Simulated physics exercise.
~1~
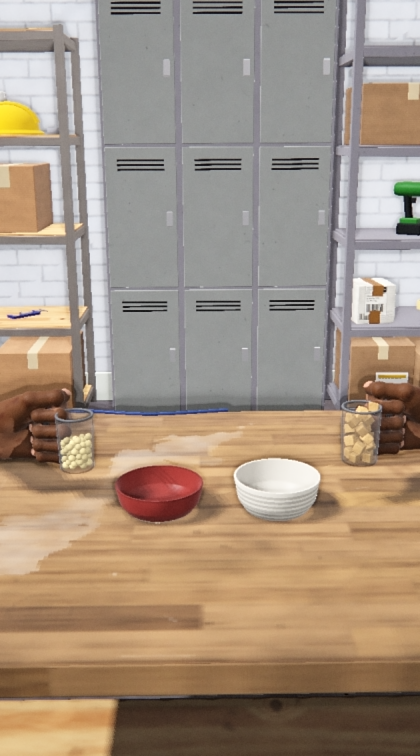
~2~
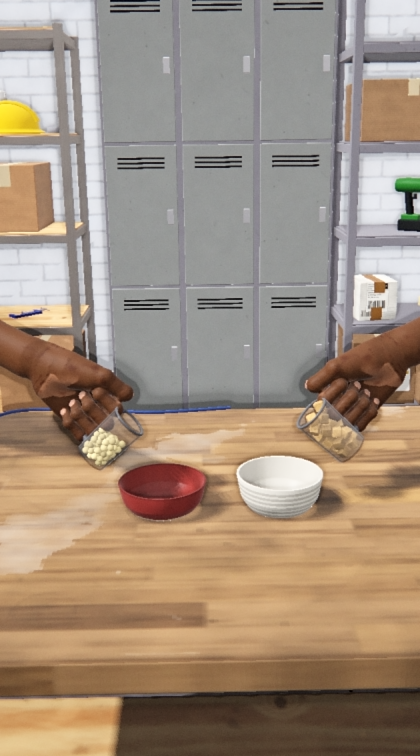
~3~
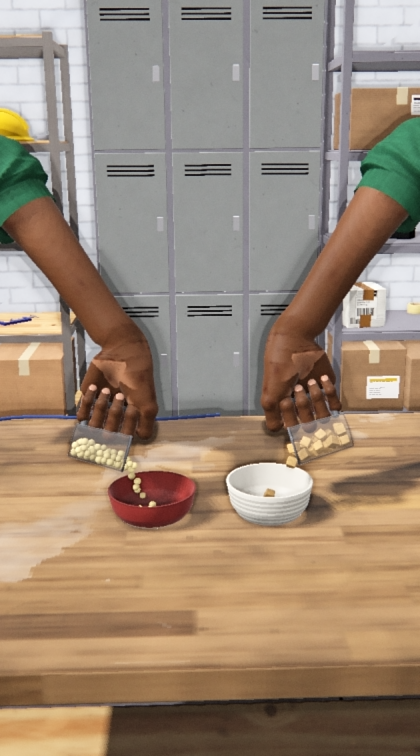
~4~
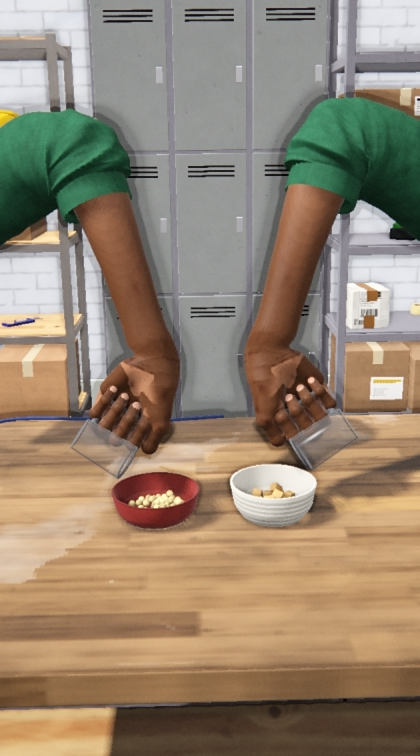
In a storeroom with grey lockers and shelves of cardboard boxes, a slightly swaying camera faces a wooden table from the front. A red bowl sits left of centre and a white ribbed bowl beside it on the right, with a hand at each side holding a clear cup, the left one of small pale balls, the right one of tan chunks. The hands bring the cups inward and begin tilting them. Green sleeves come into view as both cups tip further and their contents tumble into the bowls. Finally both cups are empty, and everything rests inside the two bowls, with none on the table.
